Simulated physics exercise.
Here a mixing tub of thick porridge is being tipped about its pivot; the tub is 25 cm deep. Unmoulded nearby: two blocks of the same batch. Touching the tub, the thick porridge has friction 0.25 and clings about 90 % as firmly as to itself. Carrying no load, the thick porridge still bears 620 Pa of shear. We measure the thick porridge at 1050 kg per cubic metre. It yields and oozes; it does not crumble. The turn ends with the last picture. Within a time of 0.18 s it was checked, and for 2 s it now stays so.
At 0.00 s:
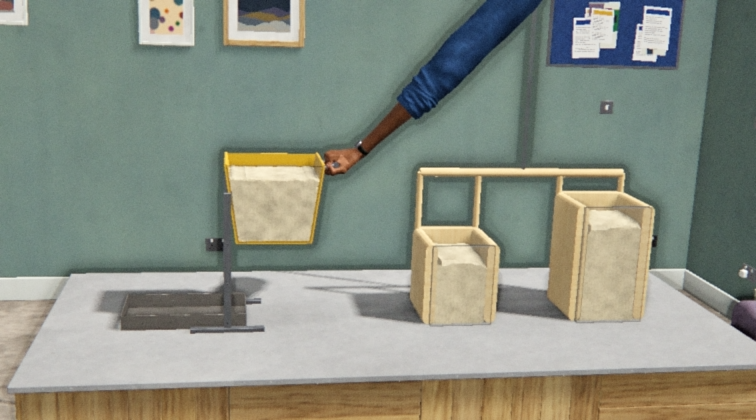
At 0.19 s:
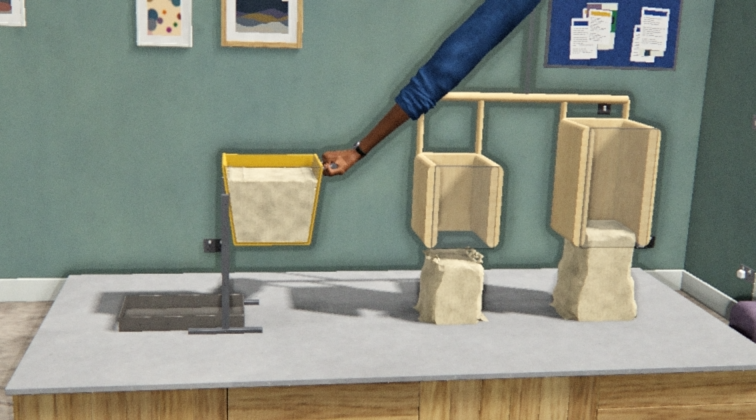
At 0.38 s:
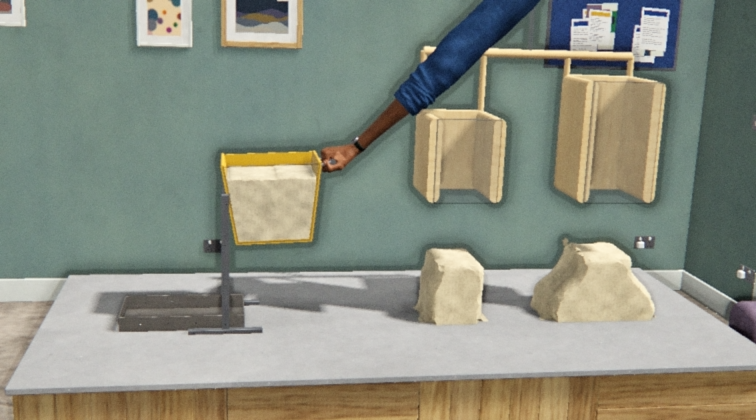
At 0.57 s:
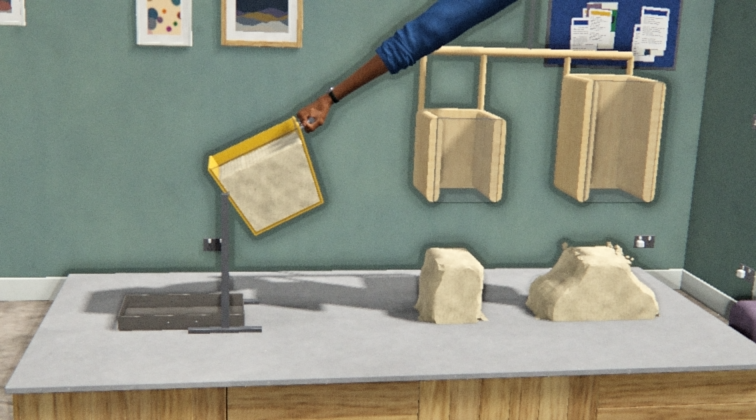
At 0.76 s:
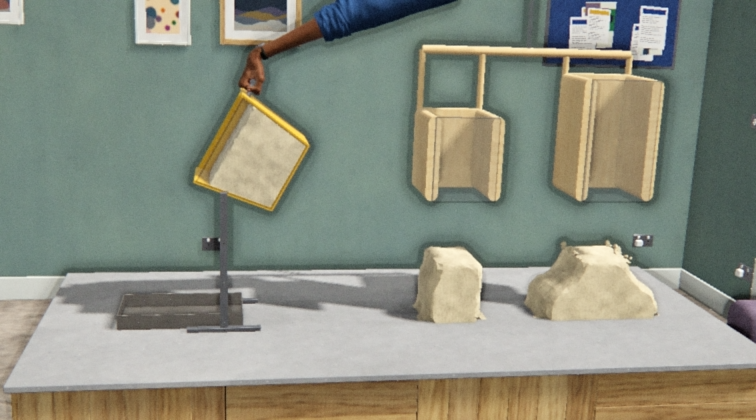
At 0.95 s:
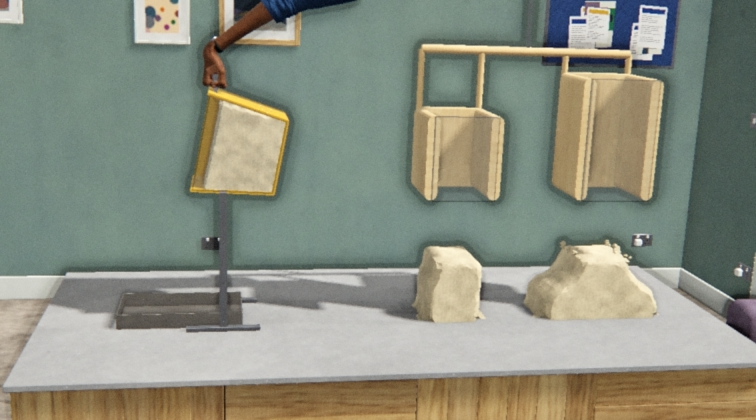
A hand held the rim of a yellow-edged tub while two wooden moulds lifted off pale blocks, the right one slumping wide; then the hand swung the tub steeply over to the left.
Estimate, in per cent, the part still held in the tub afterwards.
The part still in the tub is about 100 %.
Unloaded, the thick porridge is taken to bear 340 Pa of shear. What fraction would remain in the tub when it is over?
55 %.
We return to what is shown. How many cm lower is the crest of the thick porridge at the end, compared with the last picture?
2 cm or so.
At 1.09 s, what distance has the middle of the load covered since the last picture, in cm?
About 0 cm.
After 1.09 s, the tub is at 80 degrees and holds 100 %.
After 1.26 s, the tub is at 80 degrees and holds 100 %.
After 1.43 s, the tub is at 80 degrees and holds 100 %.
After 1.60 s, the tub is at 80 degrees and holds 100 %.
After 2.95 s, at the end, the tub is at 80 degrees and holds 100 %.
